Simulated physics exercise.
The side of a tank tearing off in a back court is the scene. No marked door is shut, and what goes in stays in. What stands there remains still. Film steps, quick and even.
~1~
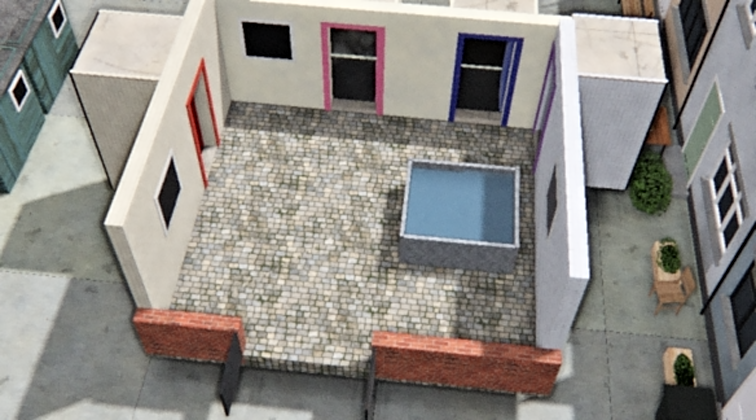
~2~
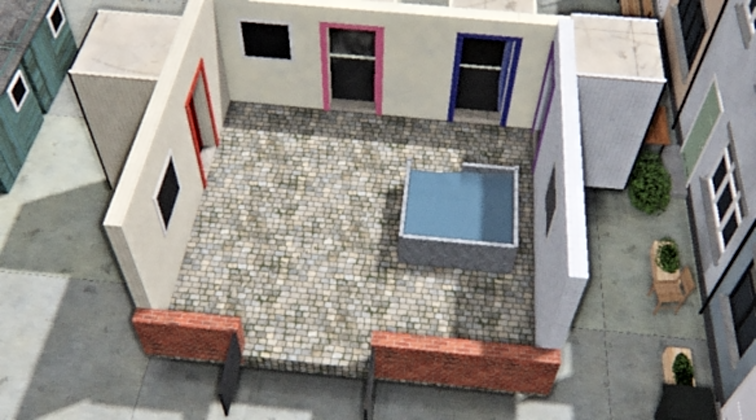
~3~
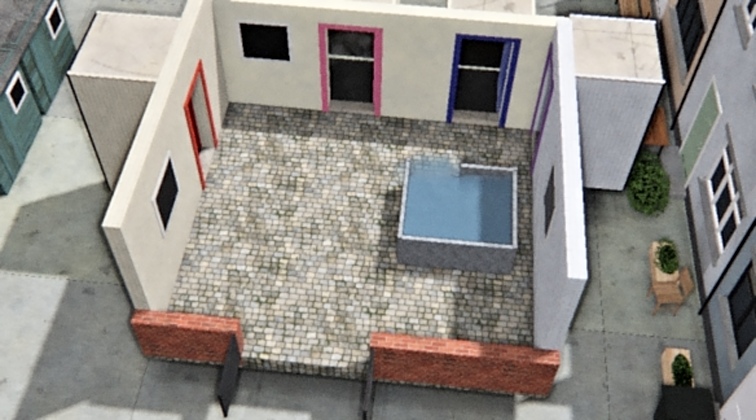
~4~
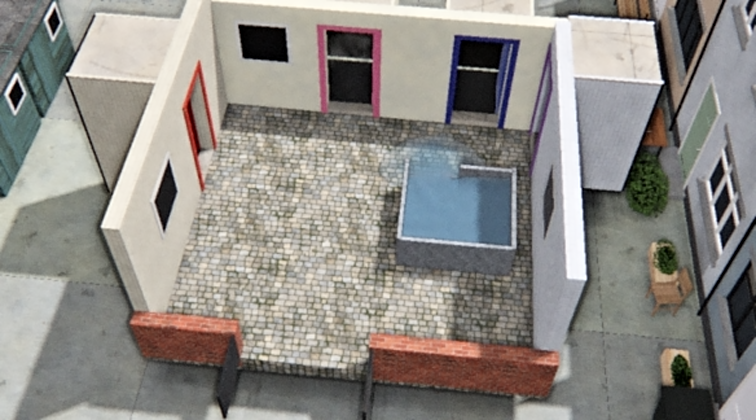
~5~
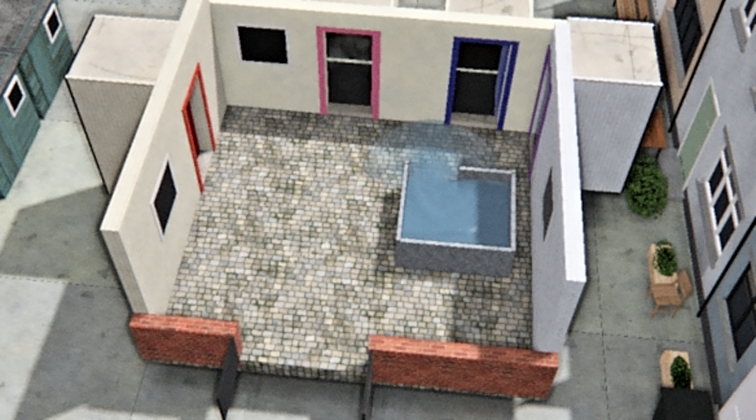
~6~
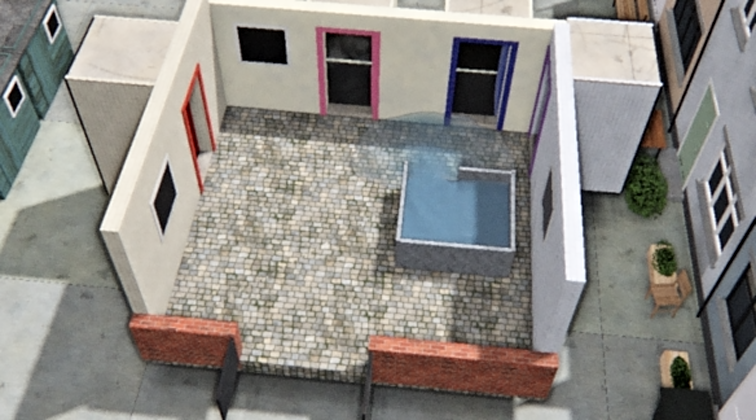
The clip shows a cobbled court from above, where an open tank of blue water stands whole before a gap opens in its far side and water pours out, spreading over the paving toward the back wall.
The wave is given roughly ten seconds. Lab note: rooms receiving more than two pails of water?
Result: The red door lets the inflow pass two buckets. The pink door lets the inflow pass two buckets. The blue door lets the inflow pass two buckets. The purple door lets the inflow pass two buckets.
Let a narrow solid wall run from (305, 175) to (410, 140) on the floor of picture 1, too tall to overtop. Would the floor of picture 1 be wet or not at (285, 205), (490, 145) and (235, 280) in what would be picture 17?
Results in sequence: Swamped / swamped / bone-dry.
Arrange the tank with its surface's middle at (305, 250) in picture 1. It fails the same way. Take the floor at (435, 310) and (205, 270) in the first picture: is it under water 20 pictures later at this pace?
Spared, spared.
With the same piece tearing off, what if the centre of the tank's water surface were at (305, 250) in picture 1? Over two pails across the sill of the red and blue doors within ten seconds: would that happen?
Red: Above the mark; blue: Below the mark.
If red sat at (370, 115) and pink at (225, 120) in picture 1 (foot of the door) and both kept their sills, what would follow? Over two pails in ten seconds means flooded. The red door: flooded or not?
Well, the way I see it, the red door crosses the threshold.
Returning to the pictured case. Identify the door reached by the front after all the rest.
My answer: The red-painted one.
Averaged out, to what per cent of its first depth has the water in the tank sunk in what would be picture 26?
I make it 38 per cent.
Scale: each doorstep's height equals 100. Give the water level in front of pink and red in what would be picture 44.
The first comes to about 100 percent, the second to about 230 percent.
A moment on, water covers 20 % of the floor; the red door not reached, the pink door under two buckets in, the blue door over two buckets in, the purple door wet at the sill, nothing in.
Next, water covers 30 % of the floor; the red door not reached, the pink door over two buckets in, the blue door far over two buckets in, the purple door under two buckets in.
Then, water covers 45 % of the floor; the red door under two buckets in, the pink door over two buckets in, the blue door far over two buckets in, the purple door over two buckets in.
Later, water covers 70 % of the floor; the red door over two buckets in, the pink door over two buckets in, the blue door far over two buckets in, the purple door over two buckets in.
In the end, water covers 90 % of the floor; the red door over two buckets in, the pink door over two buckets in, the blue door far over two buckets in, the purple door over two buckets in.
